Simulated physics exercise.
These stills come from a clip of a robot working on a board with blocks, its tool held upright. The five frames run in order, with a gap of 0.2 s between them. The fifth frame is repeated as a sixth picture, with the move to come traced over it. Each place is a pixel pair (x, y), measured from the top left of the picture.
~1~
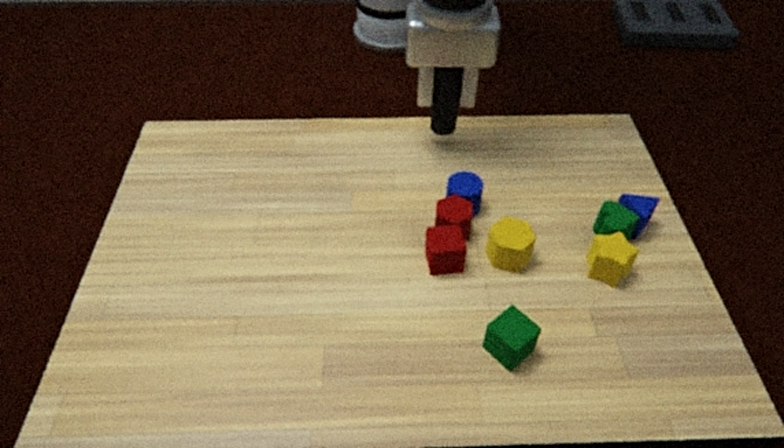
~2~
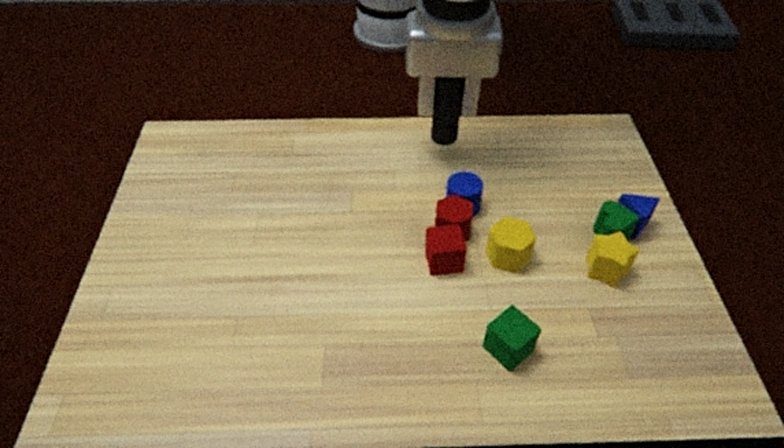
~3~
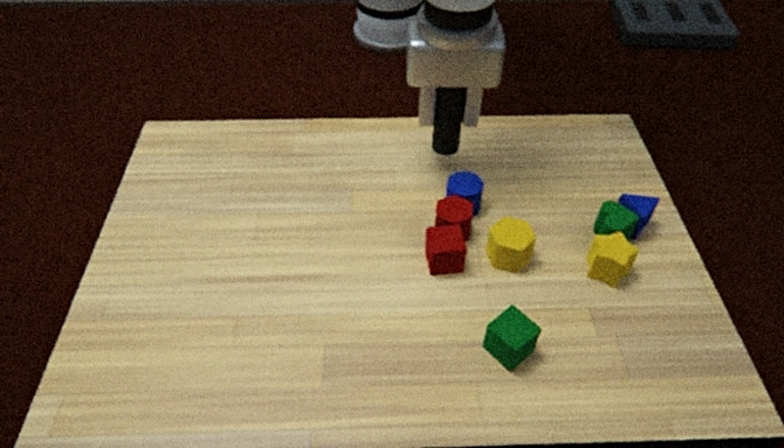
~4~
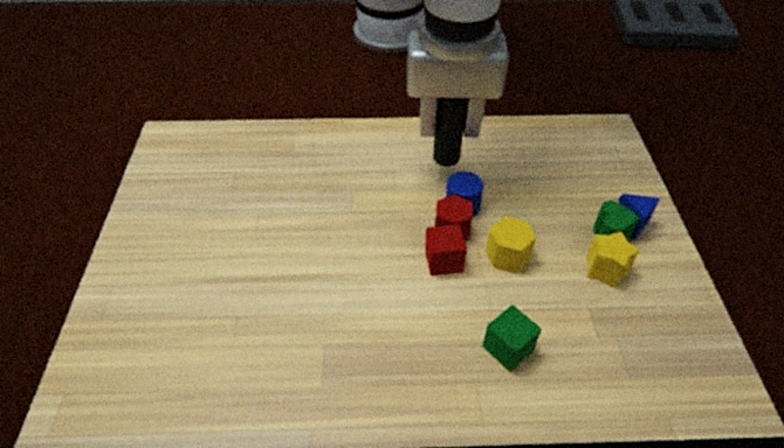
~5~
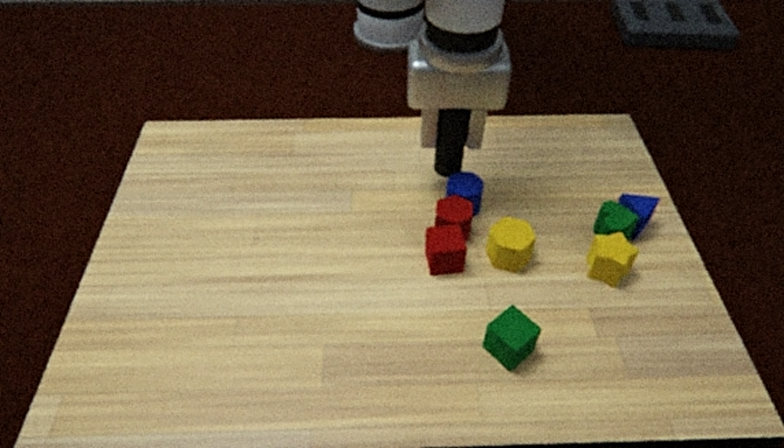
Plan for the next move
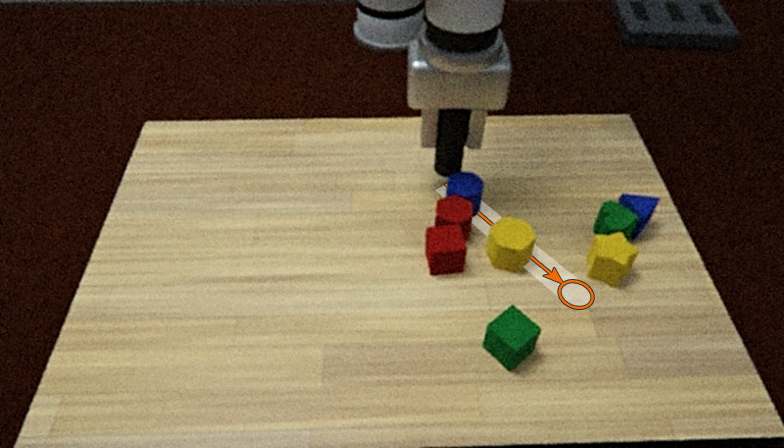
Robot arm lowering its black tool slowly toward a blue block on a wooden board, while the scattered coloured blocks stay still.
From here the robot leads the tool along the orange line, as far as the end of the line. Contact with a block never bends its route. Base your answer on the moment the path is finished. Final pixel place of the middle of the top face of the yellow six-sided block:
I'd place it at (568, 333), taking the centre of its top.
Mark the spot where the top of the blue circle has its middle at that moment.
At the end it should sit near (589, 303).
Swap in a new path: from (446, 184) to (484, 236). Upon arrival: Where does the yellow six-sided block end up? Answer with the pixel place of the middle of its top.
It will end up at (545, 254).
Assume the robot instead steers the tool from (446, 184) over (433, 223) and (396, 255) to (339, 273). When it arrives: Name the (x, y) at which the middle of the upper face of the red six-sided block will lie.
Its top middle will sit at (459, 223).
The line goes from (446, 184) directly to (576, 294).
The first path, step by step. One third of the way, tool at (487, 202); red square block at (445, 244); red six-sided block at (457, 216), turned 20° clockwise; blue circle at (508, 216); yellow six-sided block at (527, 245), turned 25° clockwise.
Two thirds of the way, tool at (532, 238); red square block at (445, 244); red six-sided block at (457, 216), turned 20° clockwise; blue circle at (551, 257); yellow six-sided block at (558, 292), turned 50° clockwise.
At the end, tool at (582, 279); red square block at (445, 244); red six-sided block at (457, 216), turned 20° clockwise; blue circle at (589, 303); yellow six-sided block at (568, 333), turned 80° clockwise; green square block unmoved.
